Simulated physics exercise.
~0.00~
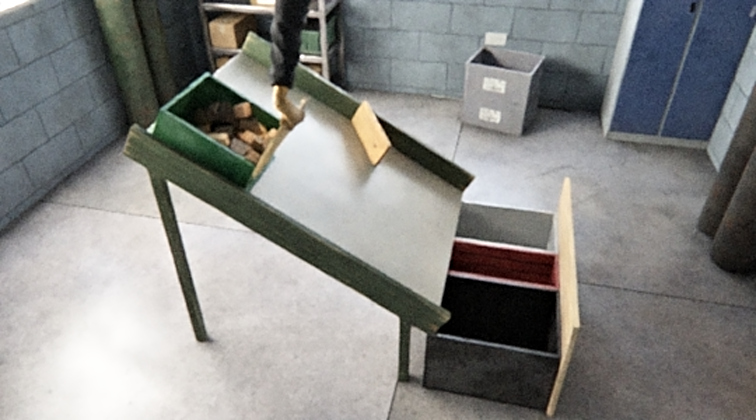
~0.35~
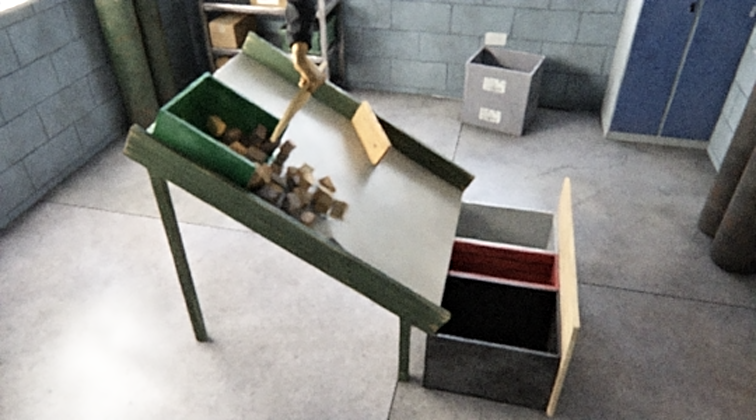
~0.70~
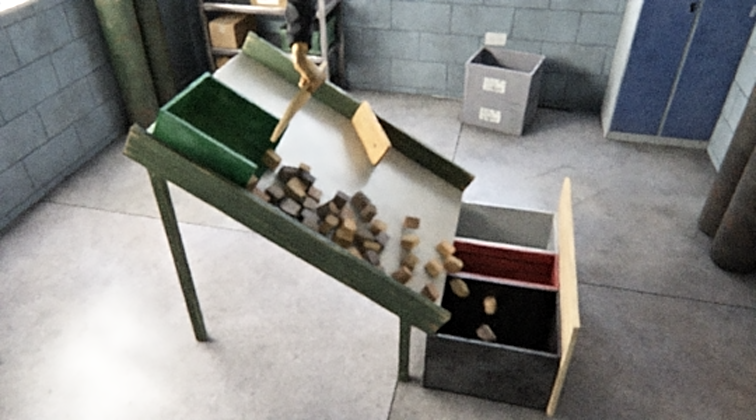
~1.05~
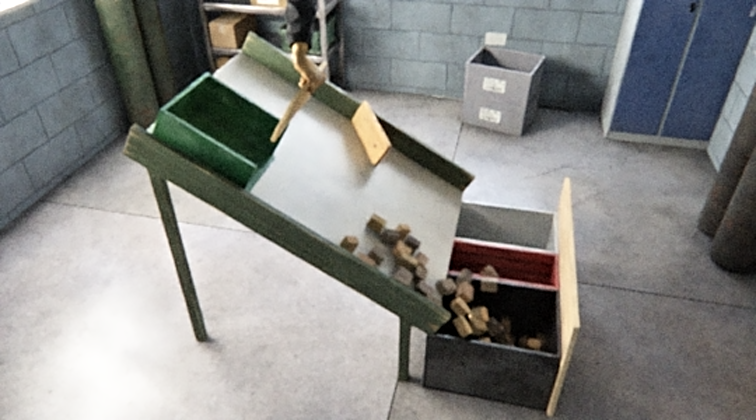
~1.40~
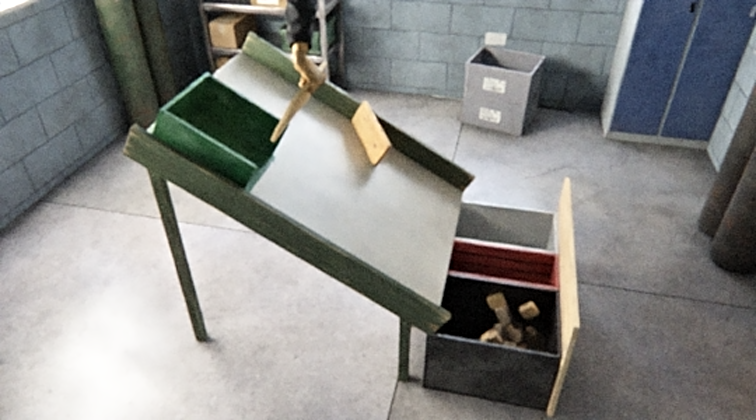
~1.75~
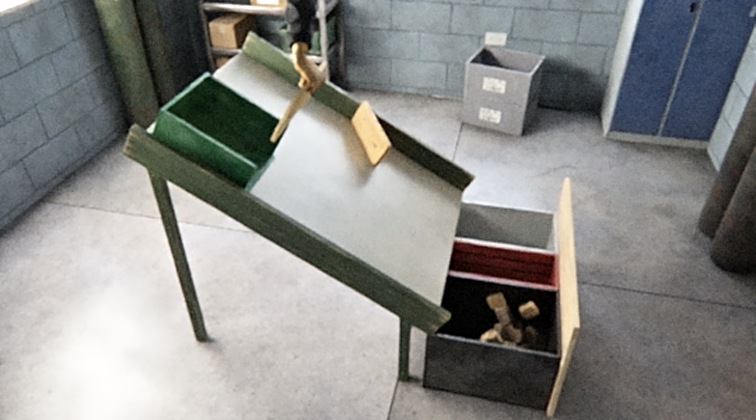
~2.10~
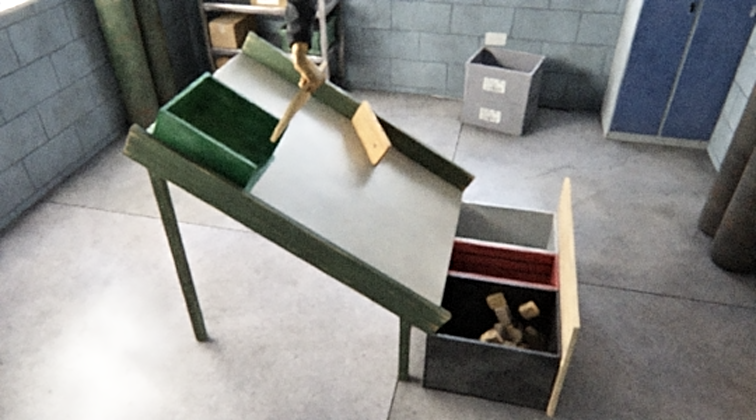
Wooden blocks released by a hand slide down a sloping table, mostly into a black tub.
